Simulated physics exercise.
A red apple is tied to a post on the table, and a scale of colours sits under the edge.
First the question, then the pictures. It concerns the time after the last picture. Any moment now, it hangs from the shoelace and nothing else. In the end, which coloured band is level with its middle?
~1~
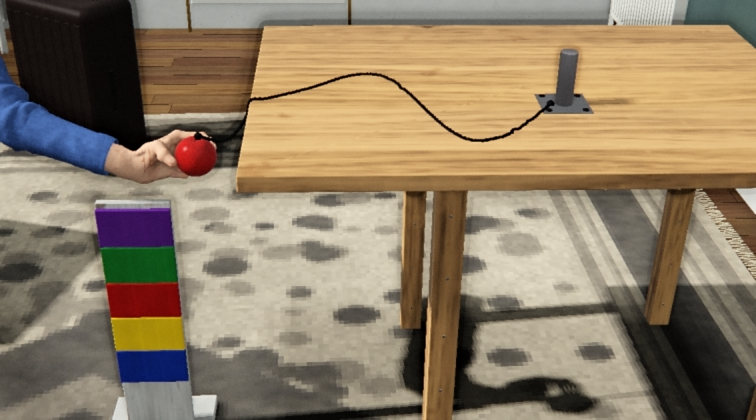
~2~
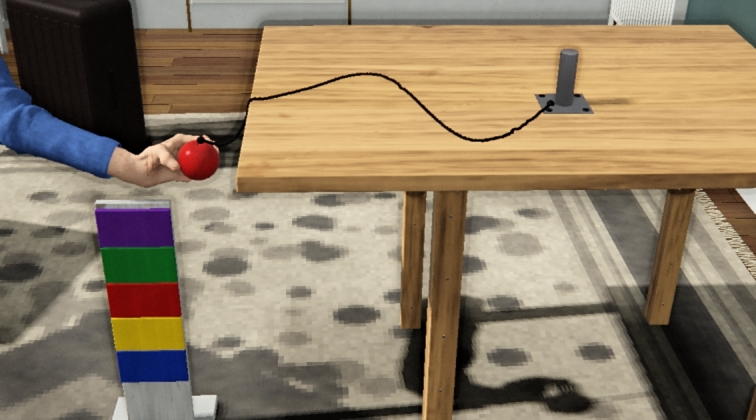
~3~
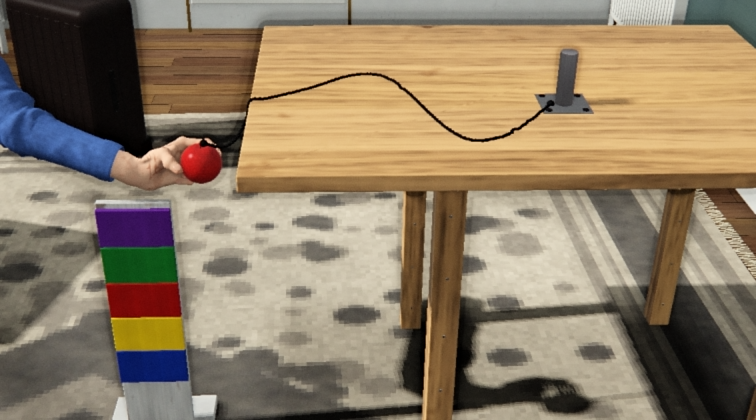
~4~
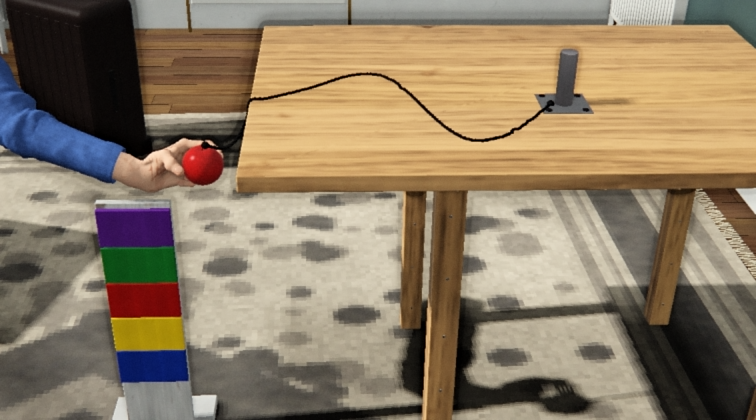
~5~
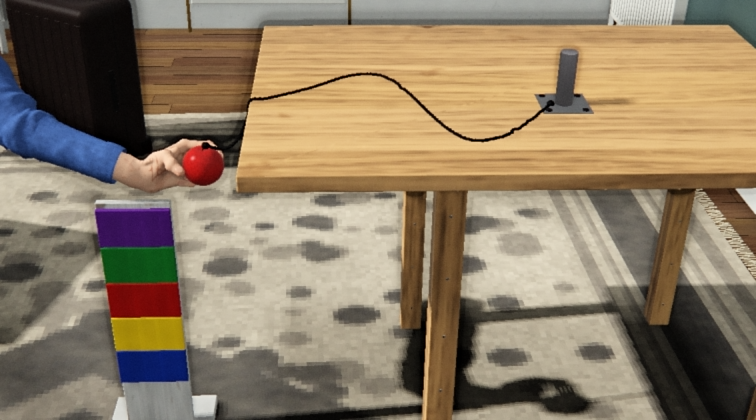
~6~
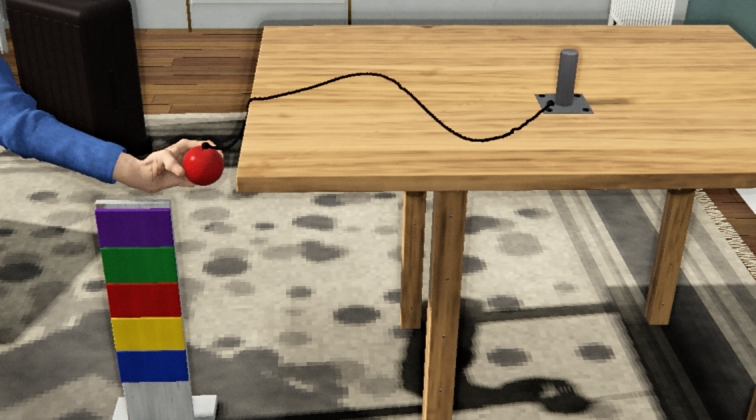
The yellow band.
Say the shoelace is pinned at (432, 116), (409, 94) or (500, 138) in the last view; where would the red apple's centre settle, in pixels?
In order: (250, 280), then (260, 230), then (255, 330).
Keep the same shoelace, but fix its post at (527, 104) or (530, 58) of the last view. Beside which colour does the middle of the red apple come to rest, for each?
For the first it would be blue, for the second yellow.
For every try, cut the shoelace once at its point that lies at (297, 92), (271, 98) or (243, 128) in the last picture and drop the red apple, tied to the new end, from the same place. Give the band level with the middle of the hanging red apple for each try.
Taking them in turn: Purple; green; red.
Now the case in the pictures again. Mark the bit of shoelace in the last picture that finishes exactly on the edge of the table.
You'll find it close to (389, 79).
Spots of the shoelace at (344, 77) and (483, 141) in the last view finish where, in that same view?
First near (252, 162), second near (428, 104).
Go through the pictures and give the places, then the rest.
The first picture shows red apple (196, 157); purple (134, 229); green (139, 267); red (144, 301); yellow (148, 335); blue (153, 367).
The second picture shows red apple (199, 160); shoelace through (528, 121) (457, 135) (413, 97) (355, 75) (279, 96).
The third picture shows red apple (202, 163).
The fourth picture shows red apple (203, 165); shoelace through (528, 121) (457, 135) (413, 97) (355, 75) (279, 96).
The fifth picture shows red apple (204, 166).
The sixth picture shows red apple (204, 166); shoelace through (528, 121) (457, 135) (413, 97) (355, 75) (279, 96).
A little later, apple near (246, 307); level with red.
Next, apple near (275, 329); level with yellow.
When it is over, apple near (266, 335); level with yellow. Its middle rests at the yellow band.
